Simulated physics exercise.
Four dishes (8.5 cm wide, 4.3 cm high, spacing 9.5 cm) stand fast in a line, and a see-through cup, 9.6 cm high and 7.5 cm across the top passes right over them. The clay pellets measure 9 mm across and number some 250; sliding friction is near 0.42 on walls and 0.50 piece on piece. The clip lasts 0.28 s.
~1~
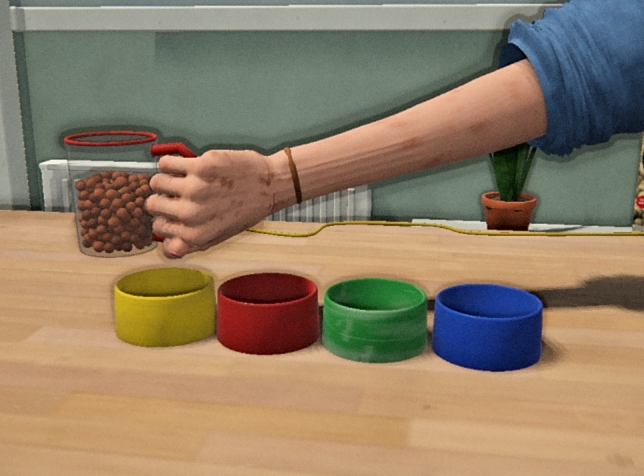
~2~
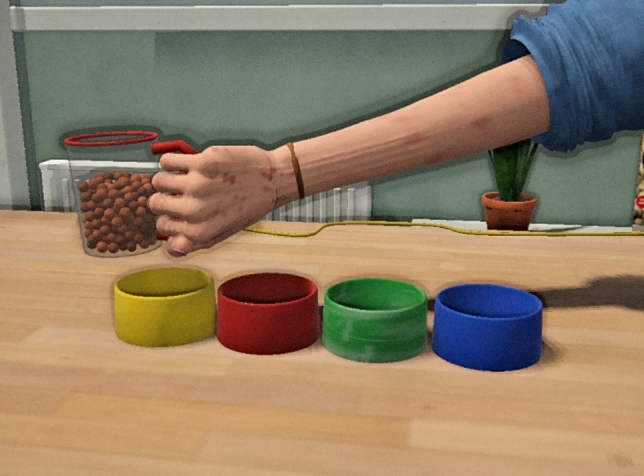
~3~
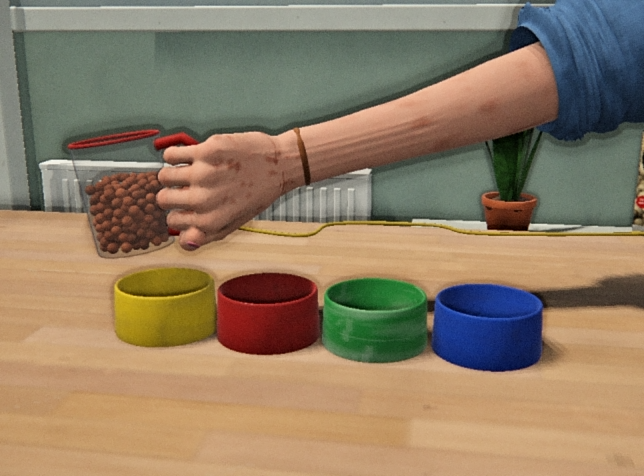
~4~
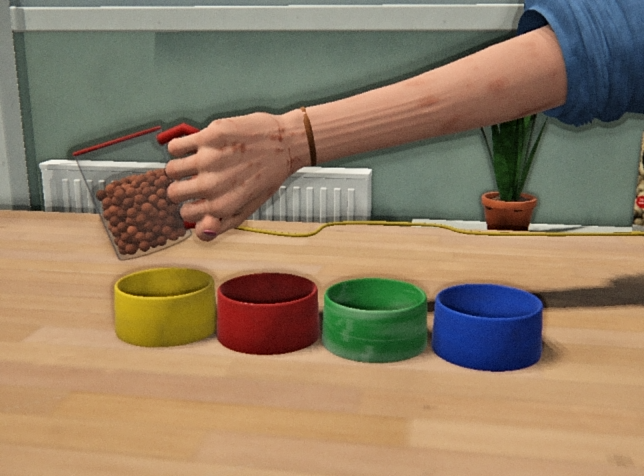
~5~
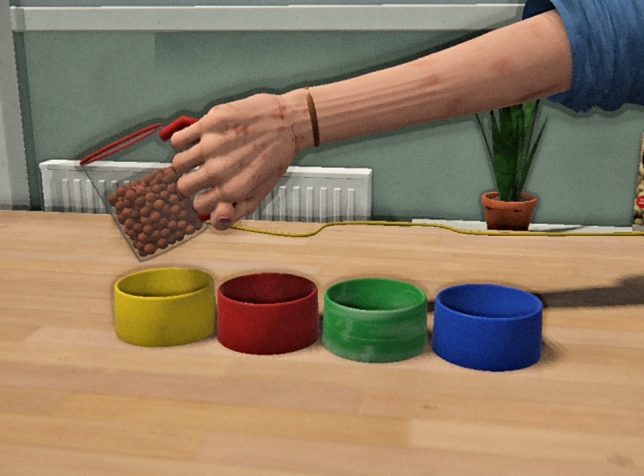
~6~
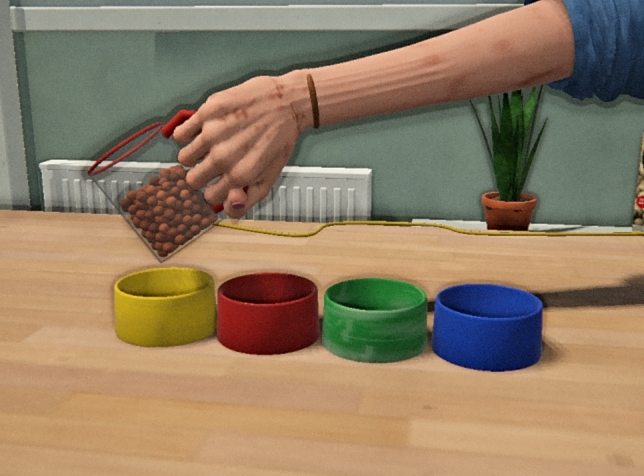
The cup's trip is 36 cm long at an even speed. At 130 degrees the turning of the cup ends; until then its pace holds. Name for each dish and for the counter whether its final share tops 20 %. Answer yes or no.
Red dish: Yes; blue dish: No; green dish: No; yellow dish: No; on the counter: No.
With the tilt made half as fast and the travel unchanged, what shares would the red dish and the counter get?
Then: Red 0, counter 10.
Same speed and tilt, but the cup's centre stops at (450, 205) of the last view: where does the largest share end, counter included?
Most goes to: Red.
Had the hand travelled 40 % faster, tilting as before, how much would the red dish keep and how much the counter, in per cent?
In that case red 40; counter 20.
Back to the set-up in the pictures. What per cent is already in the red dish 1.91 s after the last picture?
Some 90 per cent.
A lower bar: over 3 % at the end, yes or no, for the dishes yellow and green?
Yellow yes, green no.
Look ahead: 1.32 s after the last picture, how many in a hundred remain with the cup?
Some 0 per cent of the load.
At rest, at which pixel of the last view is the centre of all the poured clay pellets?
At about (264, 310).
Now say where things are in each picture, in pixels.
The first frame shows cup at (115, 193), tilt 0 degrees, lip at (71, 138), moved 0.0 cm; middle of the pieces at (120, 214); yellow dish at (165, 283); red dish at (268, 289); green dish at (375, 295); blue dish at (489, 301).
The second frame shows cup at (118, 194), tilt 2 degrees, lip at (72, 139), moved 0.2 cm; middle of the pieces at (124, 214).
The third frame shows cup at (126, 194), tilt 8 degrees, lip at (75, 145), moved 1.0 cm; middle of the pieces at (134, 214).
The fourth frame shows cup at (137, 194), tilt 17 degrees, lip at (80, 153), moved 2.0 cm; middle of the pieces at (147, 213).
The fifth frame shows cup at (148, 195), tilt 26 degrees, lip at (87, 163), moved 3.0 cm; middle of the pieces at (161, 211).
The sixth frame shows cup at (159, 195), tilt 35 degrees, lip at (95, 173), moved 4.1 cm; middle of the pieces at (164, 209); yellow dish at (165, 283); red dish at (268, 289); green dish at (375, 295); blue dish at (489, 301).
Then, 0.79 s after the last picture, tilt 130 degrees; cup holds 5 %, red 85 %, yellow 5 %.
Then, 1.32 s after the last picture, tilt 130 degrees; cup holds 0 %, red 90 %, yellow 5 %.
Then, 1.91 s after the last picture, tilt 130 degrees; cup holds 0 %, red 90 %, yellow 5 %.
In the end, red 90 %, blue 0 %, green 0 %, yellow 5 %, counter 5 %.
